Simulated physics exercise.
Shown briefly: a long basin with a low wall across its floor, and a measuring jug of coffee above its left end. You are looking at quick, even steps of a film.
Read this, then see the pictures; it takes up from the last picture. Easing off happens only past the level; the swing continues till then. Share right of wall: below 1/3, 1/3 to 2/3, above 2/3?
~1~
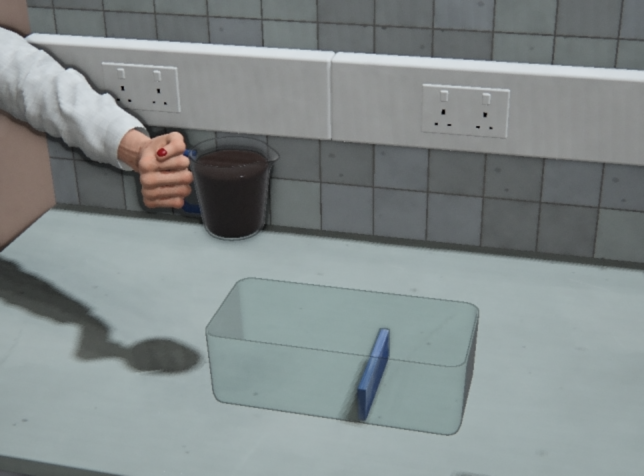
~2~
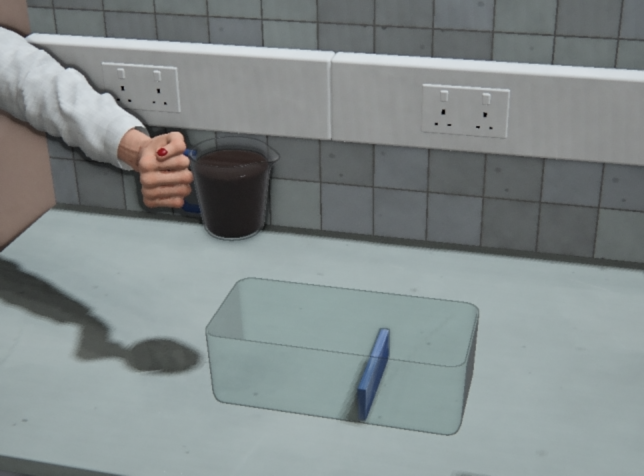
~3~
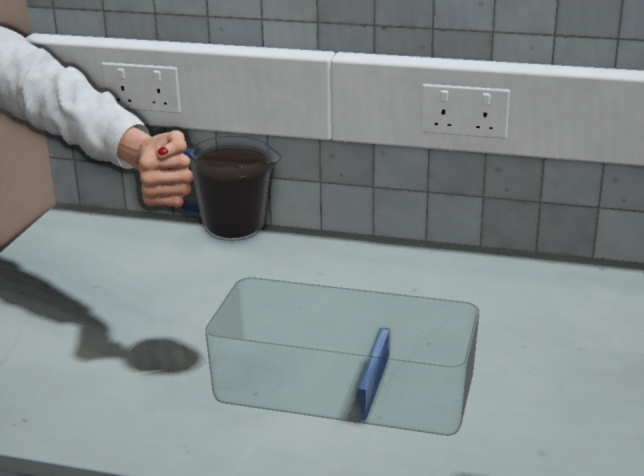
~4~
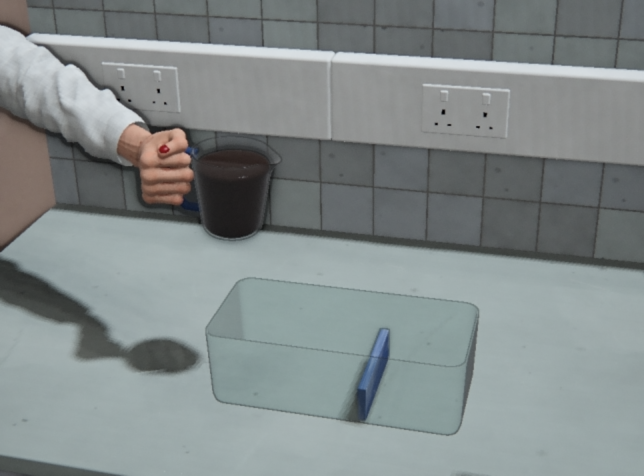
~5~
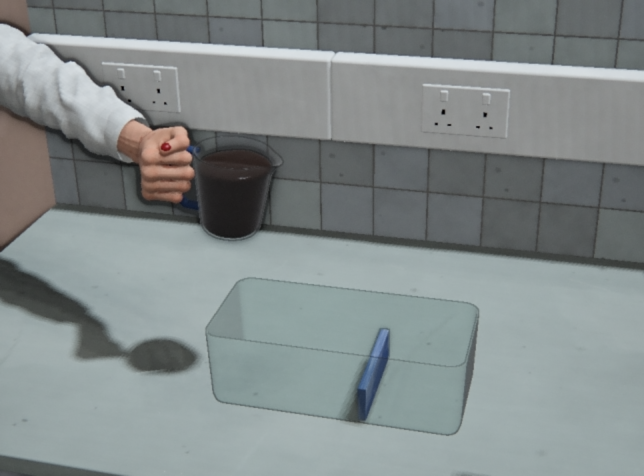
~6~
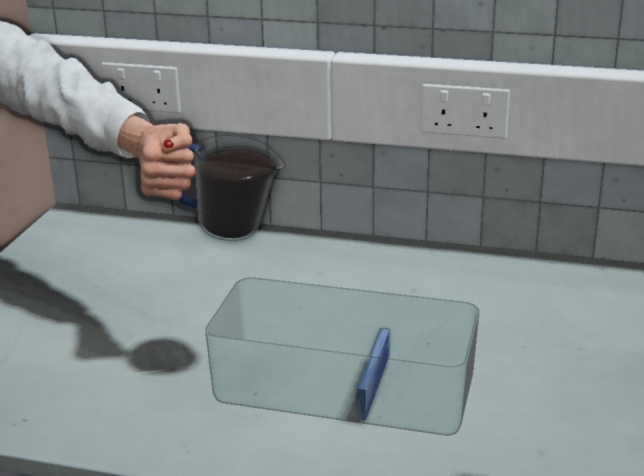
The quantity right of the wall will come in below one third.
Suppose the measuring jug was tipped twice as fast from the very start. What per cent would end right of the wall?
Around 5 percent.
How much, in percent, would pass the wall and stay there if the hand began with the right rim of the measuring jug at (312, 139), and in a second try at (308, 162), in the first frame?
About 60 and 35 per cent.
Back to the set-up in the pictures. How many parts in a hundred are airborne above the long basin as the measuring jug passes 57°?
Something like 15 per cent of it.
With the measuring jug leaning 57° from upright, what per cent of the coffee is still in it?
Roughly 80 percent remains at that point.
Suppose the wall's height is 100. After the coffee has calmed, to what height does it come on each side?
It settles around 30 on the left side and around 0 on the right side.
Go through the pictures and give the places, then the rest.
In the first frame, it leans 0°; its right rim is at (279, 157); the coffee meets the walls at (197, 159) and (269, 165); the long basin's rim runs from (222, 305) to (472, 336); the wall's top is at (374, 359).
In the second frame, it leans 0°; its right rim is at (279, 157); the coffee meets the walls at (198, 159) and (269, 165).
In the third frame, it leans 2°; its right rim is at (280, 159); the coffee meets the walls at (199, 158) and (269, 166).
In the fourth frame, it leans 3°; its right rim is at (282, 160); the coffee meets the walls at (199, 159) and (270, 166).
In the fifth frame, it leans 6°; its right rim is at (283, 163); the coffee meets the walls at (200, 160) and (273, 167).
In the sixth frame, it leans 9°; its right rim is at (285, 166); the coffee meets the walls at (202, 160) and (276, 167).
A moment on, the measuring jug is tipped part way and 80 per cent is still to pour, 3 is left of the wall and 0 right of it.
Next, the measuring jug is tipped on its side and 28 per cent is still to pour, 47 is left of the wall and 1 right of it.
Then the measuring jug is tipped on its side and 2 per cent is still to pour, 88 is left of the wall and 3 right of it.
Later the measuring jug is tipped on its side and 0 per cent is still to pour, 93 is left of the wall and 4 right of it.
Finally, 93 per cent lies left of the wall, 4 right of it and 4 outside.
